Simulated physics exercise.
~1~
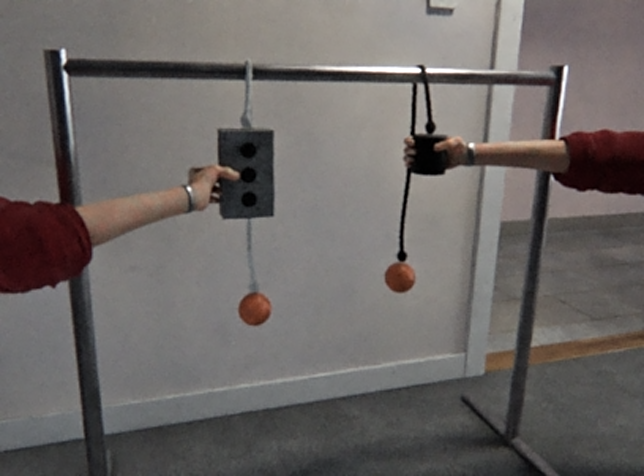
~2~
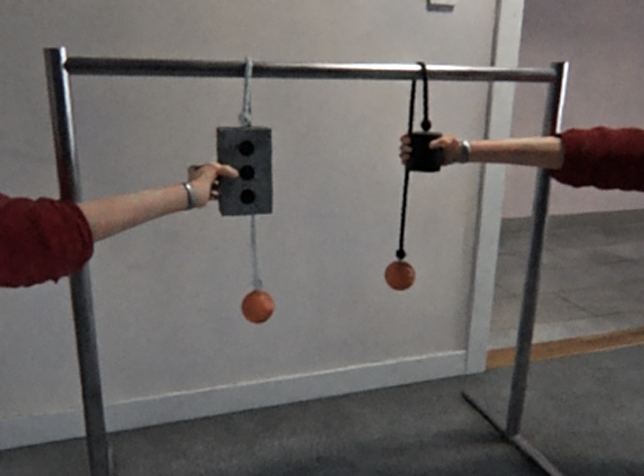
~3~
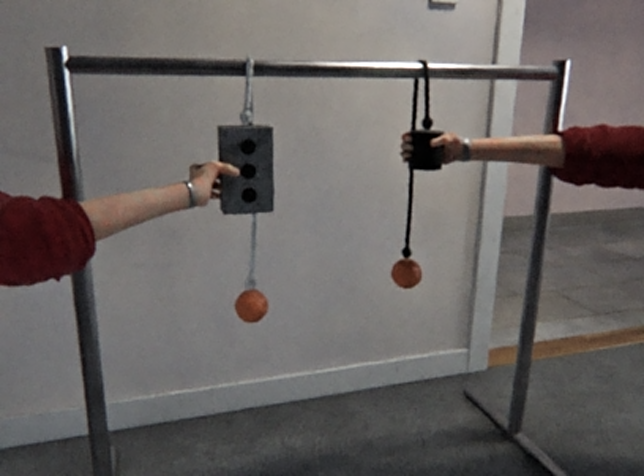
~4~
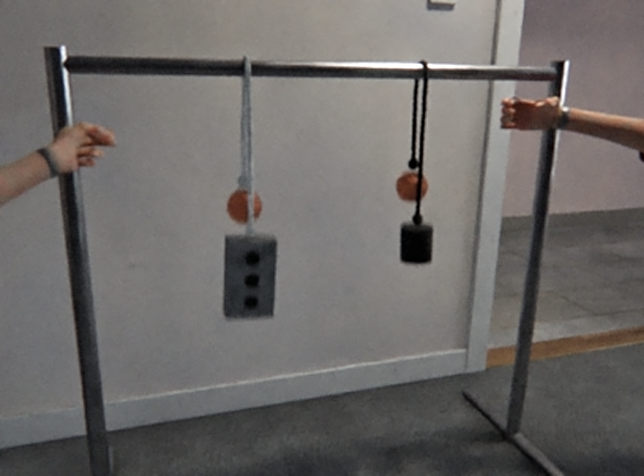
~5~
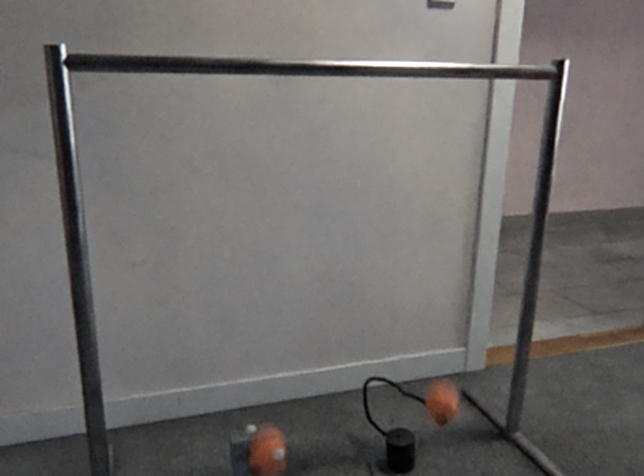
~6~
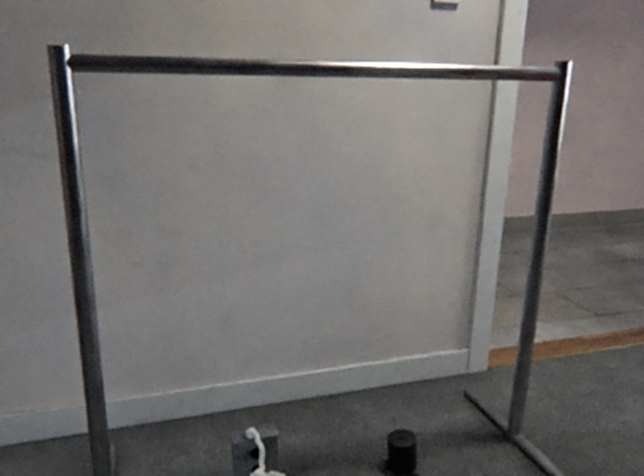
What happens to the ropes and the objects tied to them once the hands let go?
Both ropes run over the rail and come off it, and the grey paver and the black object drop to the floor.
